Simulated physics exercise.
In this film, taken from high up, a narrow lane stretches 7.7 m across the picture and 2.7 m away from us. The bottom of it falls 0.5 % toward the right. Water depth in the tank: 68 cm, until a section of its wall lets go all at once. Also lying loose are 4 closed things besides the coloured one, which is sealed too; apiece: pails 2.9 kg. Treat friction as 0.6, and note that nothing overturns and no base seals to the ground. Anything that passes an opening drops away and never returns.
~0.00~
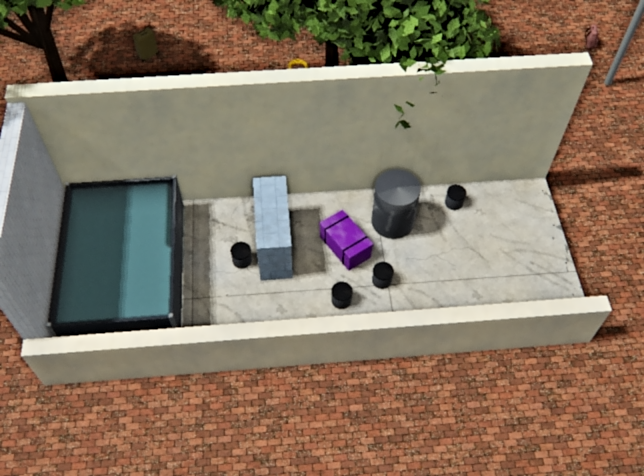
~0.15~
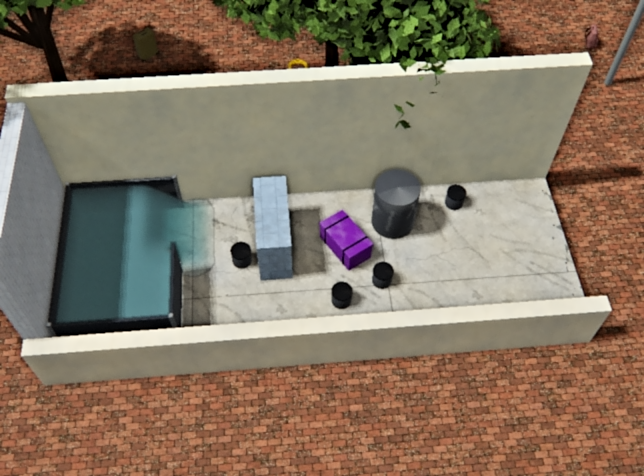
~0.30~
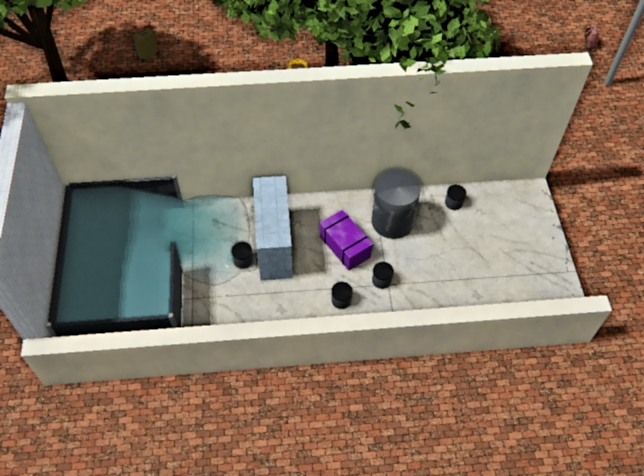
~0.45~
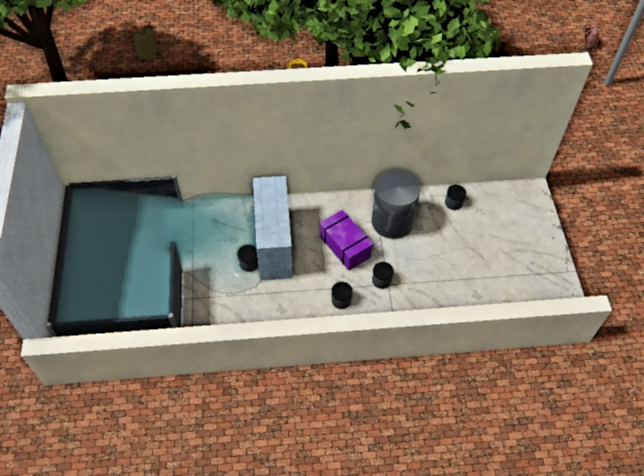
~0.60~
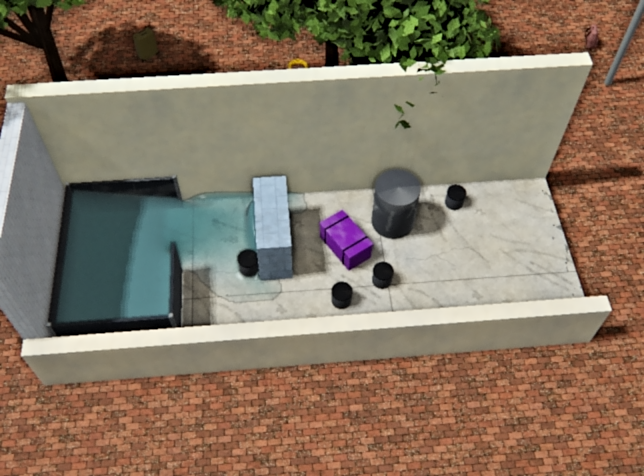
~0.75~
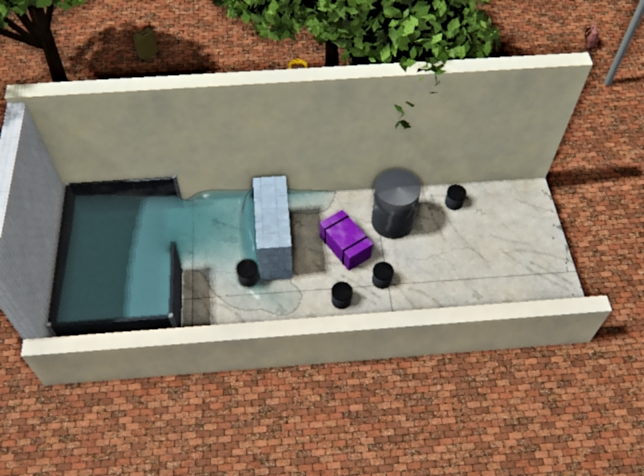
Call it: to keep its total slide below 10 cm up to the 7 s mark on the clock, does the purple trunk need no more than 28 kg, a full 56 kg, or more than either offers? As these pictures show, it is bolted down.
A full 56 kg.
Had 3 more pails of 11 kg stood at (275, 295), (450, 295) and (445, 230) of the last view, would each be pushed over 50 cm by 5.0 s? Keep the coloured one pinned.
Result, in sequence: Not exceeded, exceeded, not exceeded.
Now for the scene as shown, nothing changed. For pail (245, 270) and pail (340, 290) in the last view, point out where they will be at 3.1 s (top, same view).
I'd say close to (193, 275) and close to (358, 267).
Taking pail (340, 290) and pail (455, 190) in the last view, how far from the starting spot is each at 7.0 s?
In order: Washed out, then gone out.
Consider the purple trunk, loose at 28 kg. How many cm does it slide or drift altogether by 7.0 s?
I'd say roughly 80 centimetres in all.
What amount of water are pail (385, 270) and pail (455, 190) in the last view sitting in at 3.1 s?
First roughly 8 cm, second roughly 3 cm.
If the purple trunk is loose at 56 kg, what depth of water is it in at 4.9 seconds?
Something like 9 centimetres.
After 1.4 s the purple trunk would be 0 cm from its start with 28 kg and 0 cm from its start with 56 kg; 2 cm of water round it then.
After 3.1 s the purple trunk would be 43 cm from its start with 28 kg and 0 cm from its start with 56 kg; 9 cm of water round it then.
After 4.9 s the purple trunk would be 53 cm from its start with 28 kg and 0 cm from its start with 56 kg; 9 cm of water round it then.
After 7.0 s the purple trunk would be 55 cm from its start with 28 kg and 0 cm from its start with 56 kg; 7 cm of water round it then.
